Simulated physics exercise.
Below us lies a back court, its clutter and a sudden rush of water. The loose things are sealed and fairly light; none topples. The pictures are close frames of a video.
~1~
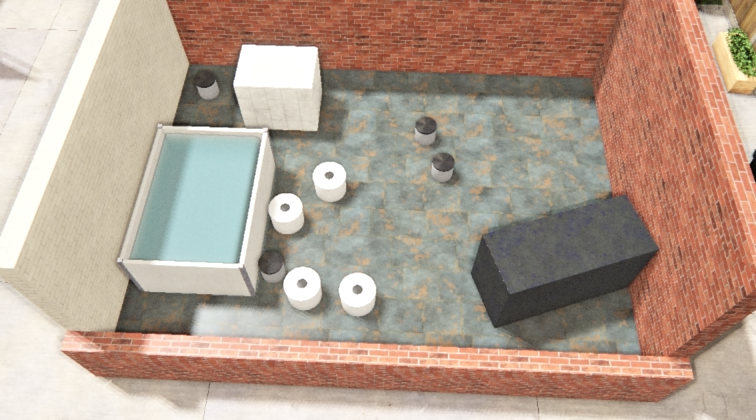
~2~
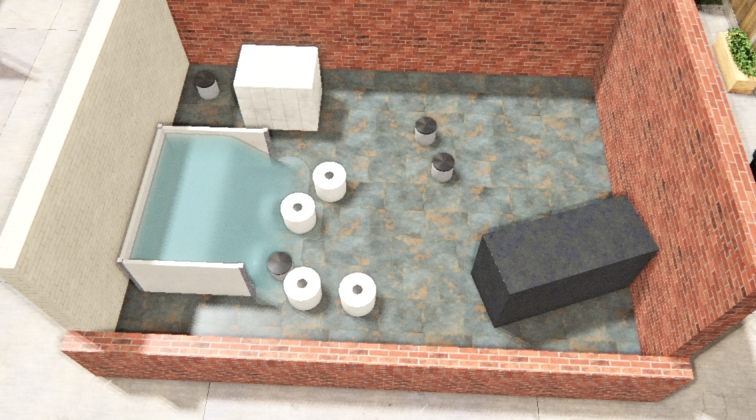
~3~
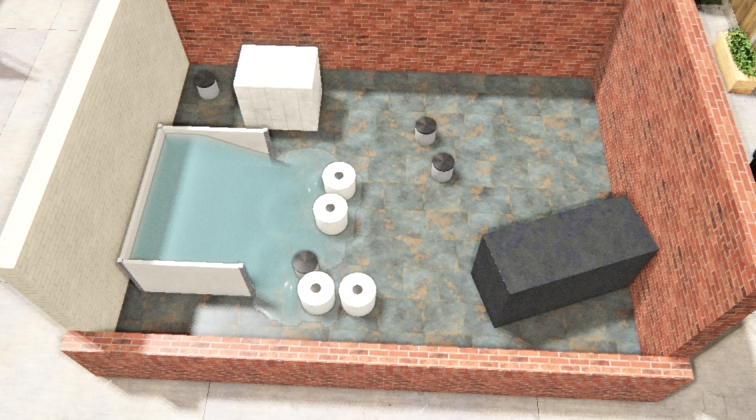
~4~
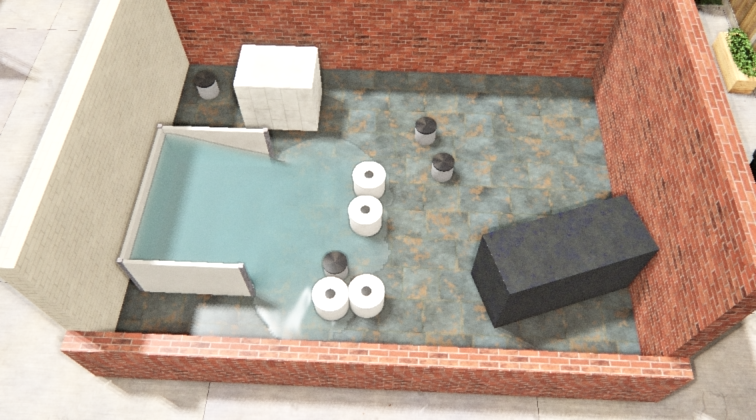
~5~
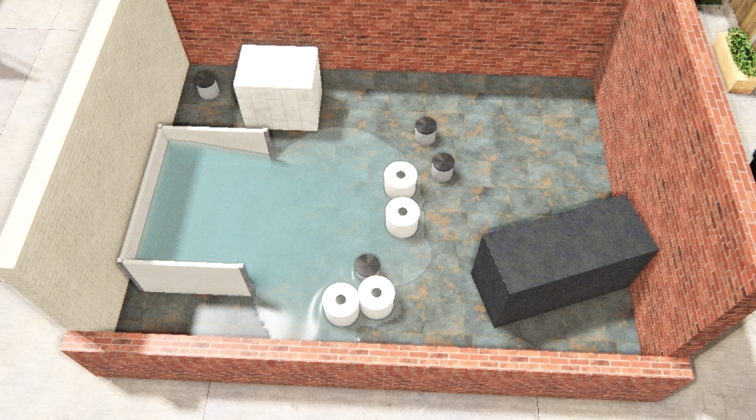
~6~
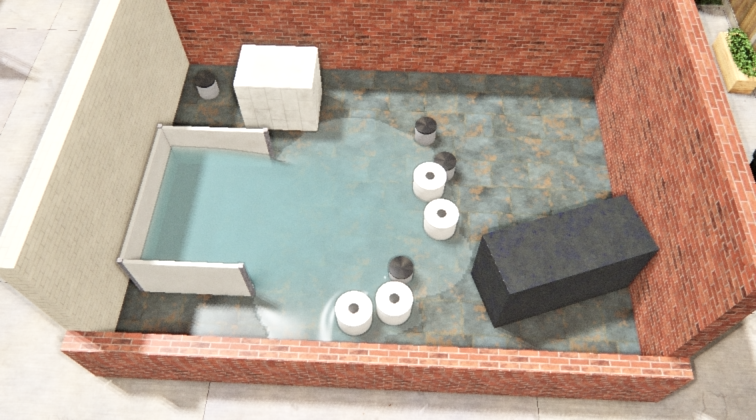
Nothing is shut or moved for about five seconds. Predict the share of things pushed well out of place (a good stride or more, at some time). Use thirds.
Share: At least two thirds.
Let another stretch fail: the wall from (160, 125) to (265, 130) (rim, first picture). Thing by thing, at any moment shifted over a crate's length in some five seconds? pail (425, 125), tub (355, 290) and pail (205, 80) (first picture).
In that order: Yes, no, that far or more.
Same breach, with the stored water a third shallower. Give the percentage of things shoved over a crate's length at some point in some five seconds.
Some 90 per cent.
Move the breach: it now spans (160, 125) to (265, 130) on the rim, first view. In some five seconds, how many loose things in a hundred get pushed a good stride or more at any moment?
Near 50 in a hundred.
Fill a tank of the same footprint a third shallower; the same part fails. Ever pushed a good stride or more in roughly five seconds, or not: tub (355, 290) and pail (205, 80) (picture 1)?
In turn: Swept aside, not that far.
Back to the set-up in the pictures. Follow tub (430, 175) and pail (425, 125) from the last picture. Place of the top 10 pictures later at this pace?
Around (581, 144) and (502, 92).
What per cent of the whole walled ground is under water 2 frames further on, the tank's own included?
Close to 45 %.
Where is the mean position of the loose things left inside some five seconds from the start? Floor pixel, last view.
Close to (426, 193).
A moment on, 5 of 8 are well off their spots; 1 afloat.
Next, 7 of 8 are well off their spots; 4 afloat.
Later, 7 of 8 are well off their spots; 6 afloat.
In the end, 7 of 8 are well off their spots, and 7 have been at some point; 5 afloat.
